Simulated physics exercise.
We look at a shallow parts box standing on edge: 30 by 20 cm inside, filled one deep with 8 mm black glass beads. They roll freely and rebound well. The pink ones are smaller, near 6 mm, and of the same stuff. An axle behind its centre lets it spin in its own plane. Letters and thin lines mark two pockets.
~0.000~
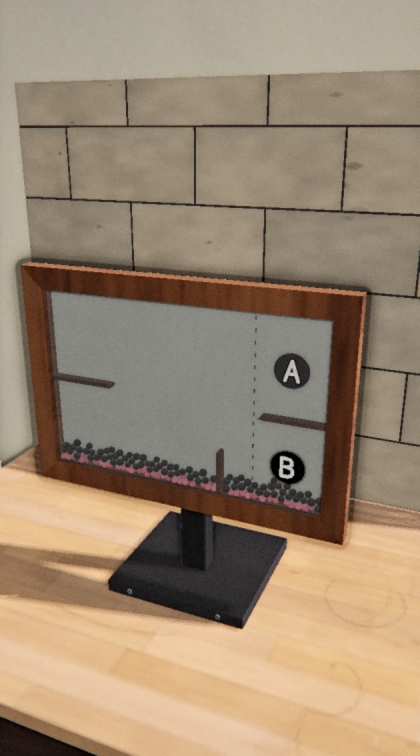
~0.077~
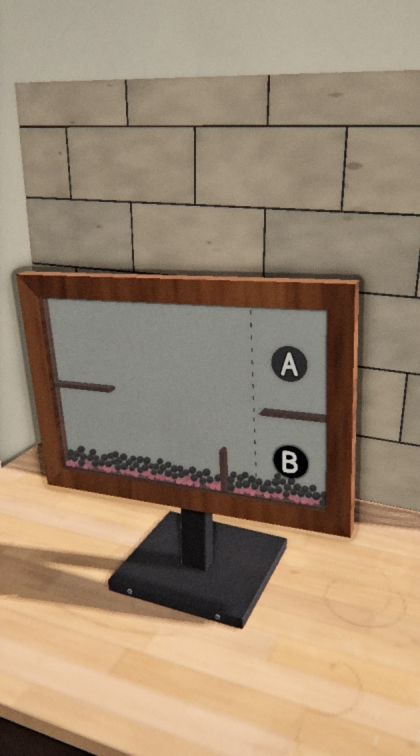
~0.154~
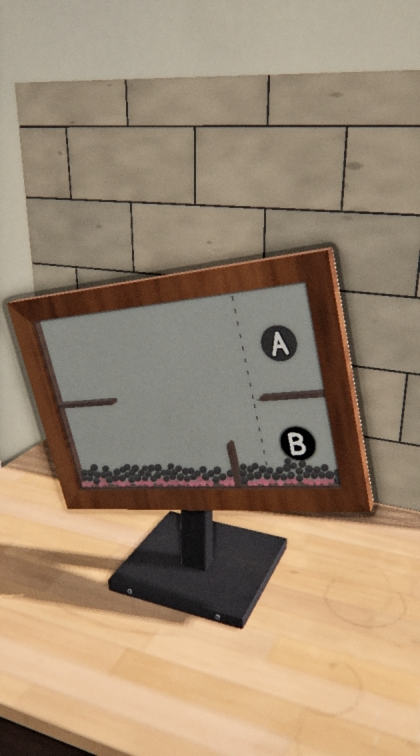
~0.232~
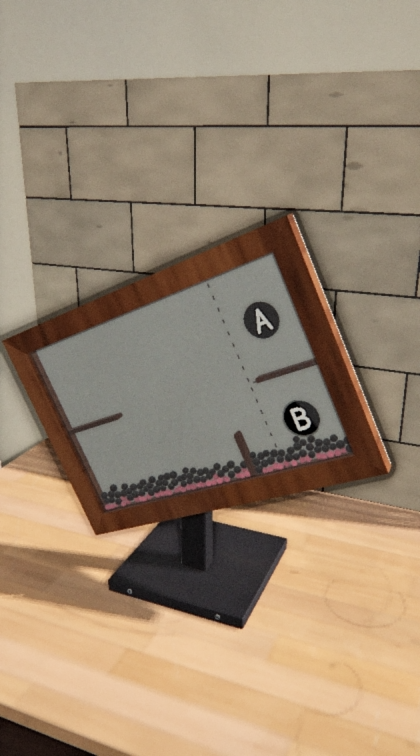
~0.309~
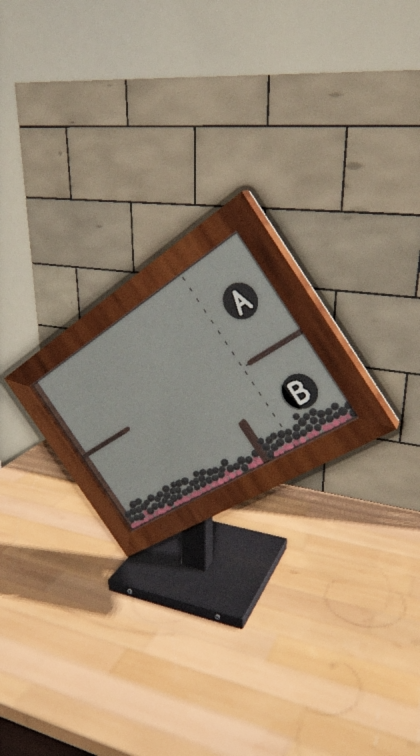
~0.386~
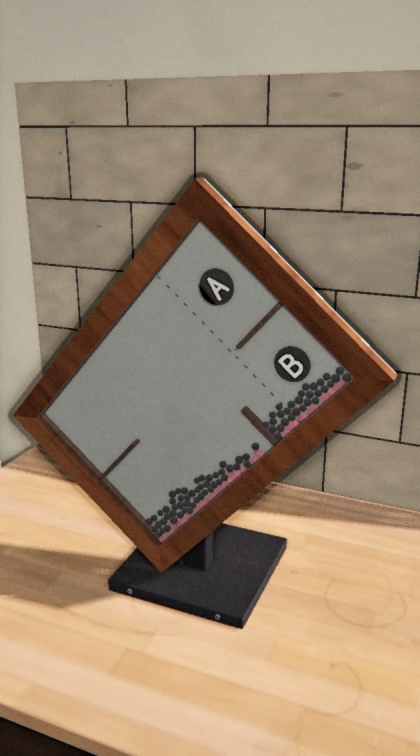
A wooden-framed box on a black stand turned steadily anticlockwise from level to a steep slant, while the black and pink beads along its bottom edge shifted slightly, some sliding toward the lower left corner.
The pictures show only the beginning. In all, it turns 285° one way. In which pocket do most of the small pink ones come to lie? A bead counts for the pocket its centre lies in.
It is A.
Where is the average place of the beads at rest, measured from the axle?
About 7 cm right and 12 cm below.
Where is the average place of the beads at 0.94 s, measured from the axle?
About 8 cm right and 5 cm below.
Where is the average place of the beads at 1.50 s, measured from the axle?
About 4 cm right and 4 cm below.
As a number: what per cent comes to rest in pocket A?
Some 85 per cent.
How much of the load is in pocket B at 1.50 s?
Roughly 0 per cent.
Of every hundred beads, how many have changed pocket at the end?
Some 100 per cent.
After 0.94 s, it stands 135° anticlockwise; the beads' middle is 8 cm right of and 5 cm below the centre; nothing in the marked areas; small ones, nothing in the marked areas.
After 1.50 s, it has come round 222° anticlockwise; the beads' middle is 4 cm right of and 4 cm below the centre; A 25 %; small ones, A 50 %.
After 1.98 s, it has come round 285° anticlockwise; the beads' middle is 7 cm right of and 12 cm below the centre; A 85 %, B 15 %; small ones, A 95 %, B 5 %.
Settled by 2.7 s, it has come round 285° anticlockwise; A 85 %, B 15 %; small ones, A 95 %, B 5 %.
